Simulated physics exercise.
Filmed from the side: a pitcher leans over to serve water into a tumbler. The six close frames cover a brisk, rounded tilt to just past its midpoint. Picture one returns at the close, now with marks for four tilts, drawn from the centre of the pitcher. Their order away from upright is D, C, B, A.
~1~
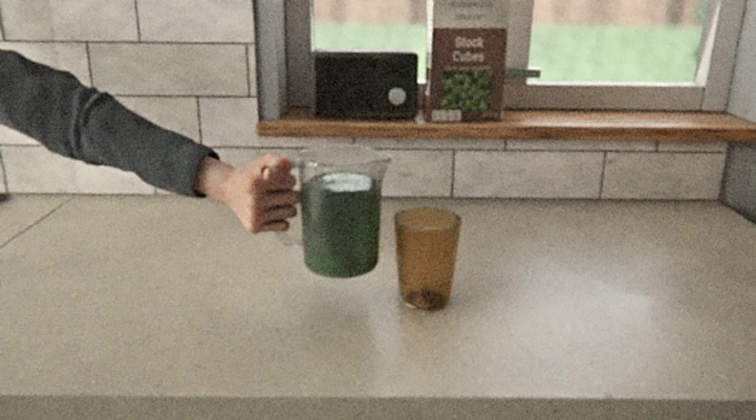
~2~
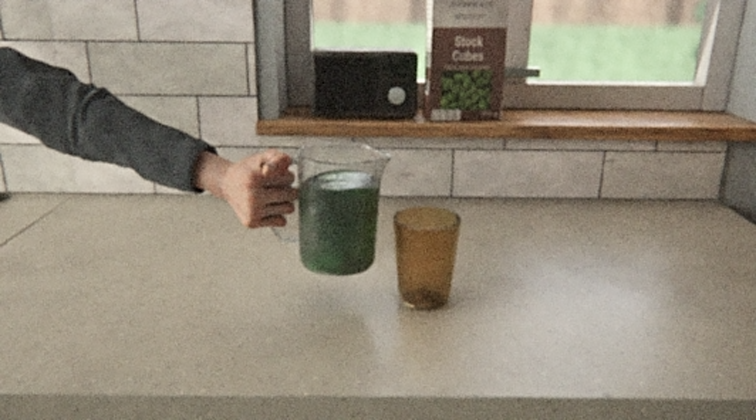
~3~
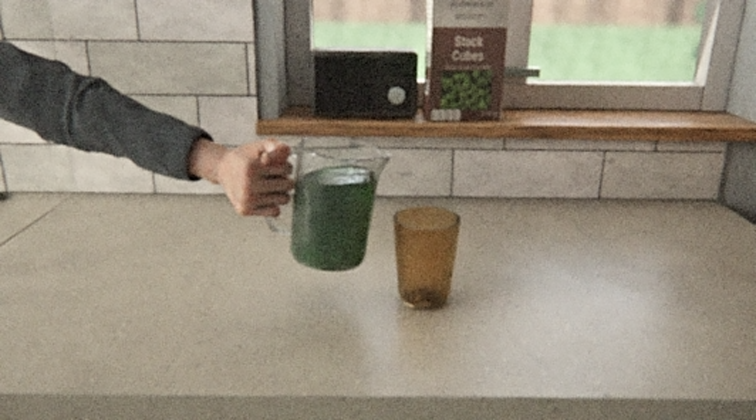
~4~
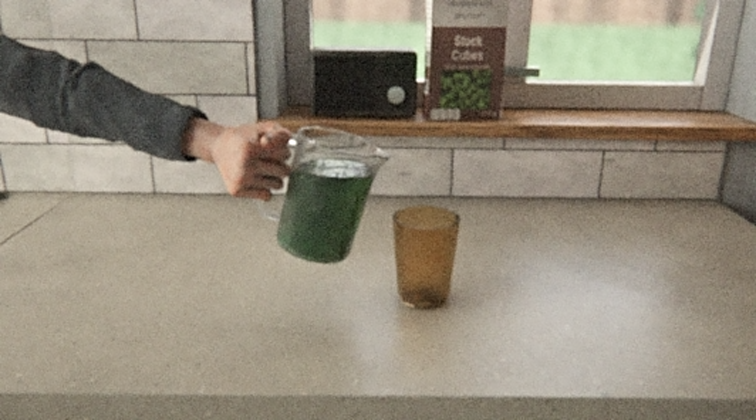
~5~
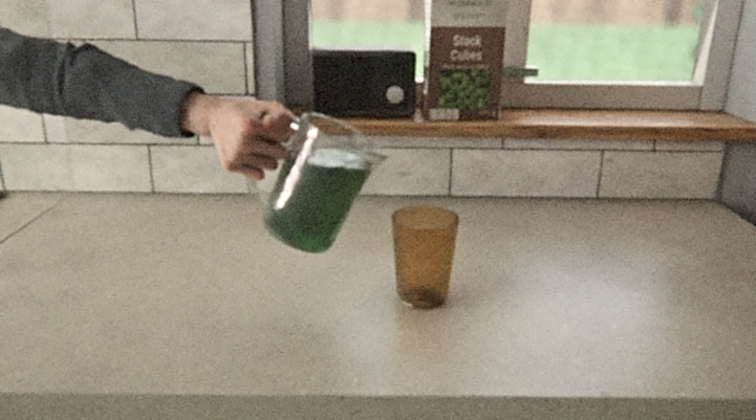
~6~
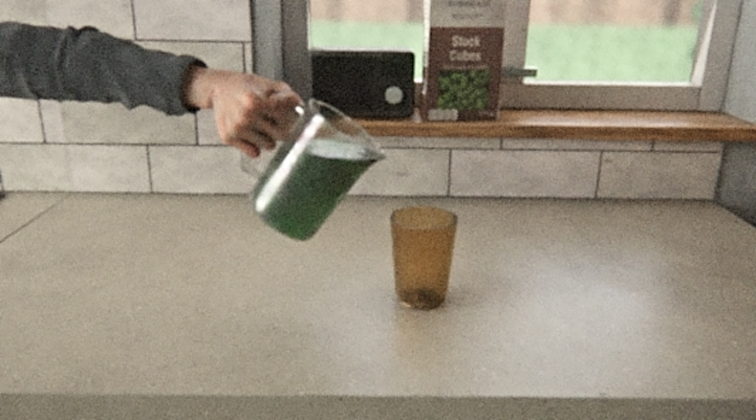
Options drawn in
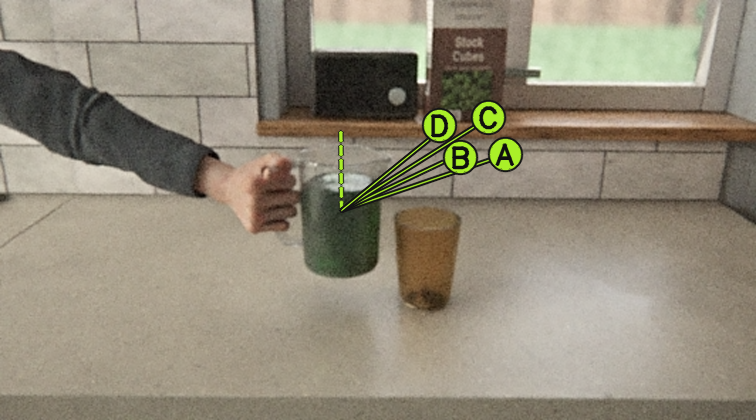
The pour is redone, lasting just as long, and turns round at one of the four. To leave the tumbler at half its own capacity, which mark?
B.
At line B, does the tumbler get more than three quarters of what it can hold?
No, less.
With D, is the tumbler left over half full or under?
Under.
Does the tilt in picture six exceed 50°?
No.
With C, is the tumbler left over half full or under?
Under.
On the marked copy, A at (489, 160); B at (443, 162); C at (474, 126); D at (428, 139).
With A, the tumbler ends with about 70 % of what it can hold.
With B, the tumbler ends with about 49 % of what it can hold.
With C, the tumbler ends with about 31 % of what it can hold.
With D, the tumbler ends with about 18 % of what it can hold.
